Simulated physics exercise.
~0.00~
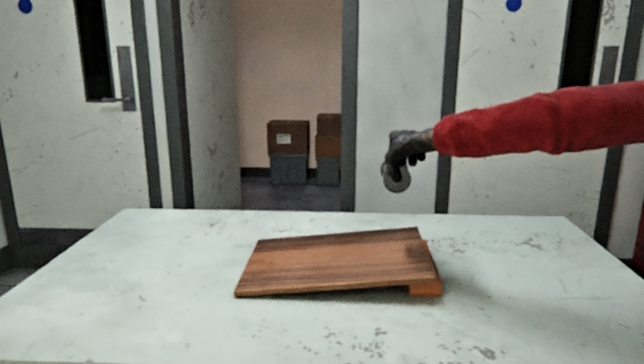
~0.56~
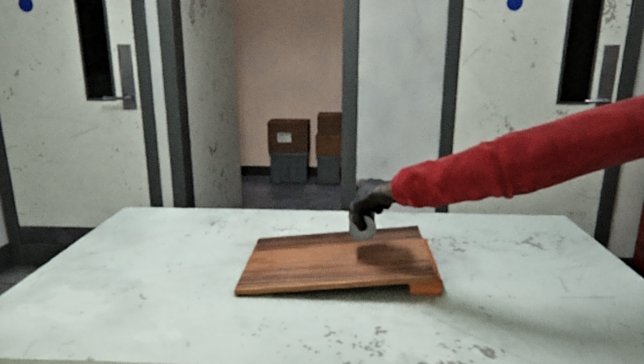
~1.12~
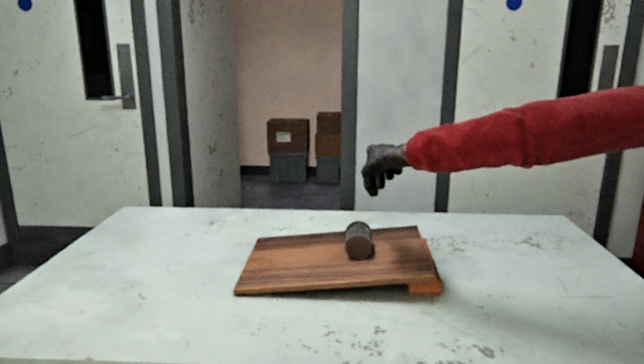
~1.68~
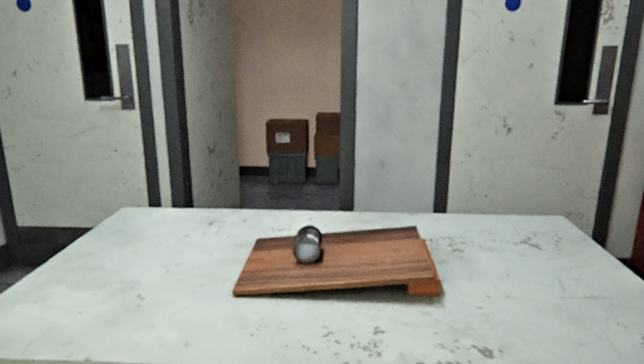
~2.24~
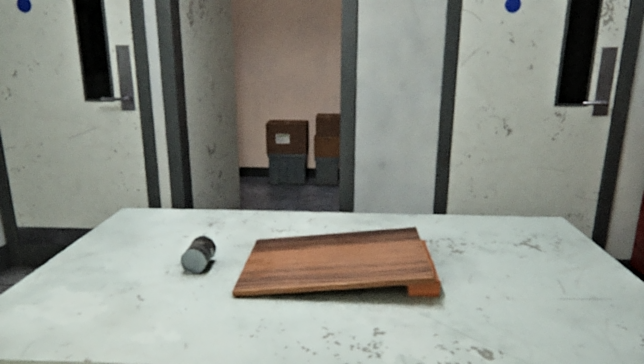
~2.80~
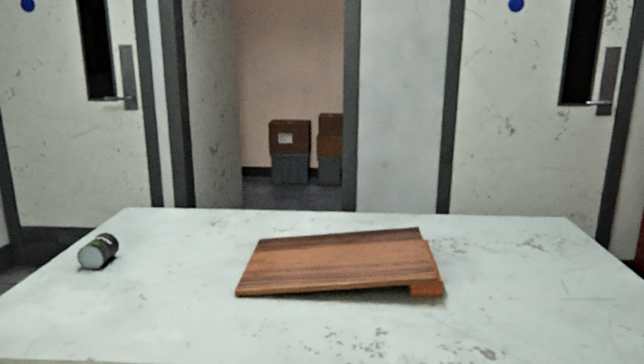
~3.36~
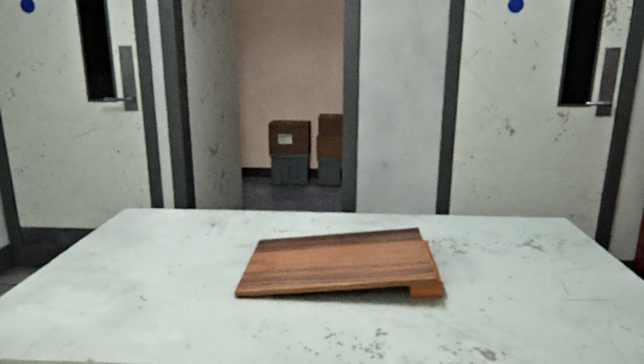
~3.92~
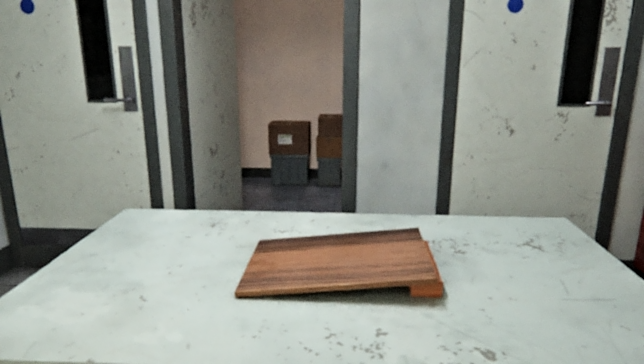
In a room with scuffed pale doors and stacked brown and grey boxes beyond an opening, a slightly swaying camera faces a white table from the front. A brown wooden board lies near the middle, its right end propped up. From the right, a red-sleeved arm in a dark glove lowers a small black tin on its side onto the board, then lets go and draws back. The tin rolls left down the slope, leaves the board and crosses the tabletop towards the left edge. It then passes out of sight, while the board stays in place on the table.
